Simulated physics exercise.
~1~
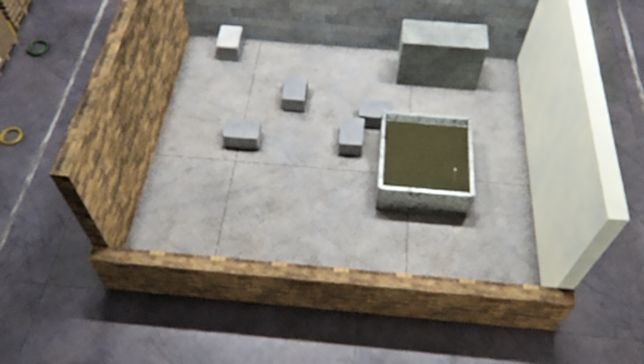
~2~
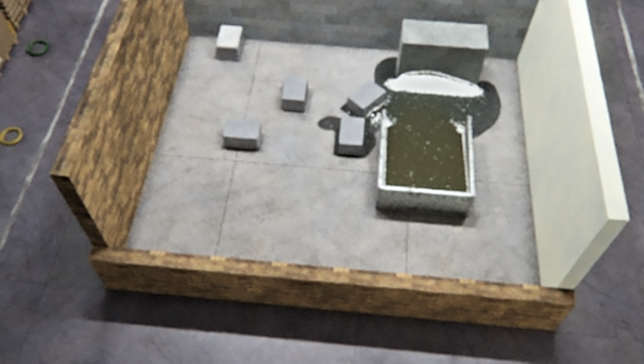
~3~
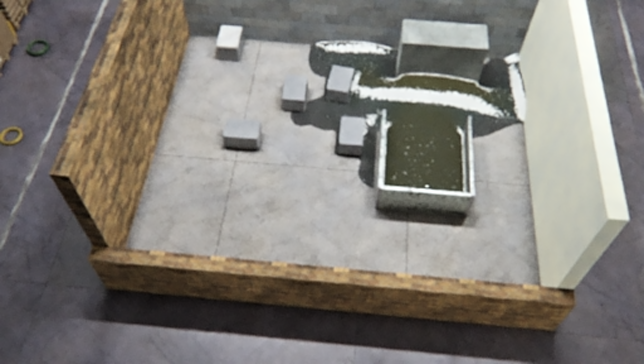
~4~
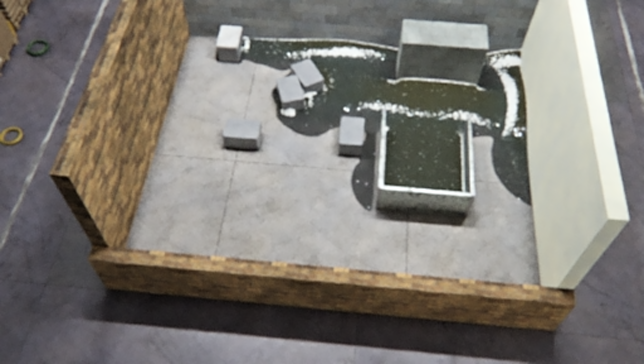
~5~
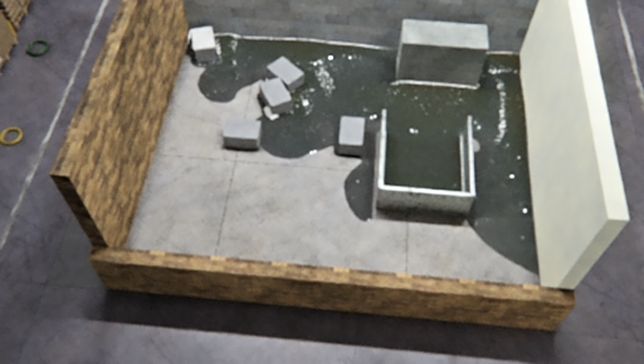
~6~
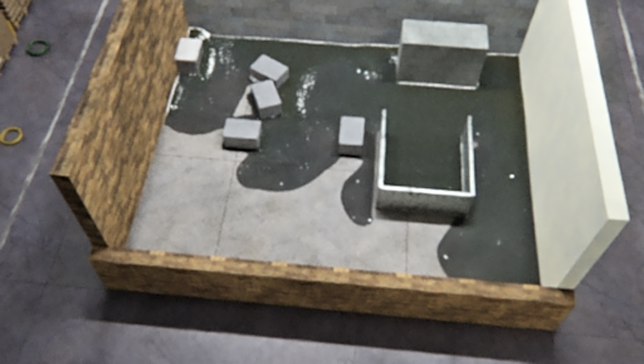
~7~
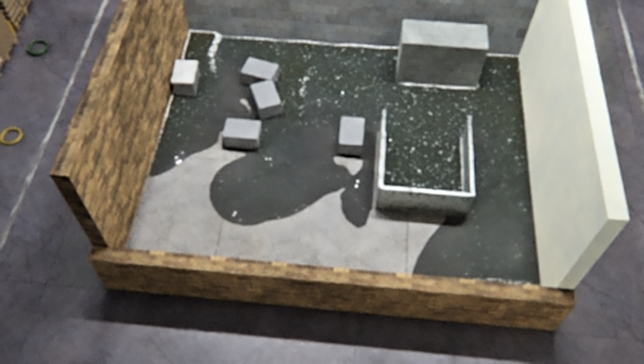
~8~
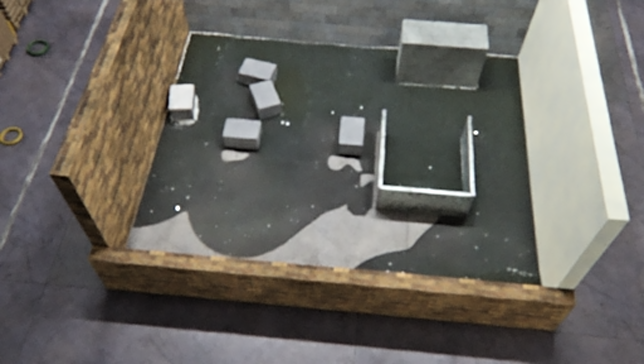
At first, an open tank of murky water stands on a pale, walled floor, with a large grey block behind it and five small blocks to its left. Water bursts from the tank's back side, foams around the large block and pushes the nearest small block leftward. That block reaches another, and the two shift left together as the dark sheet spreads. Along the back, the flow carries a whitish block to the left wall, then toward the front. Finally the water calms, covering most of the floor except pale patches mainly near the front, with two small blocks still in their original places.
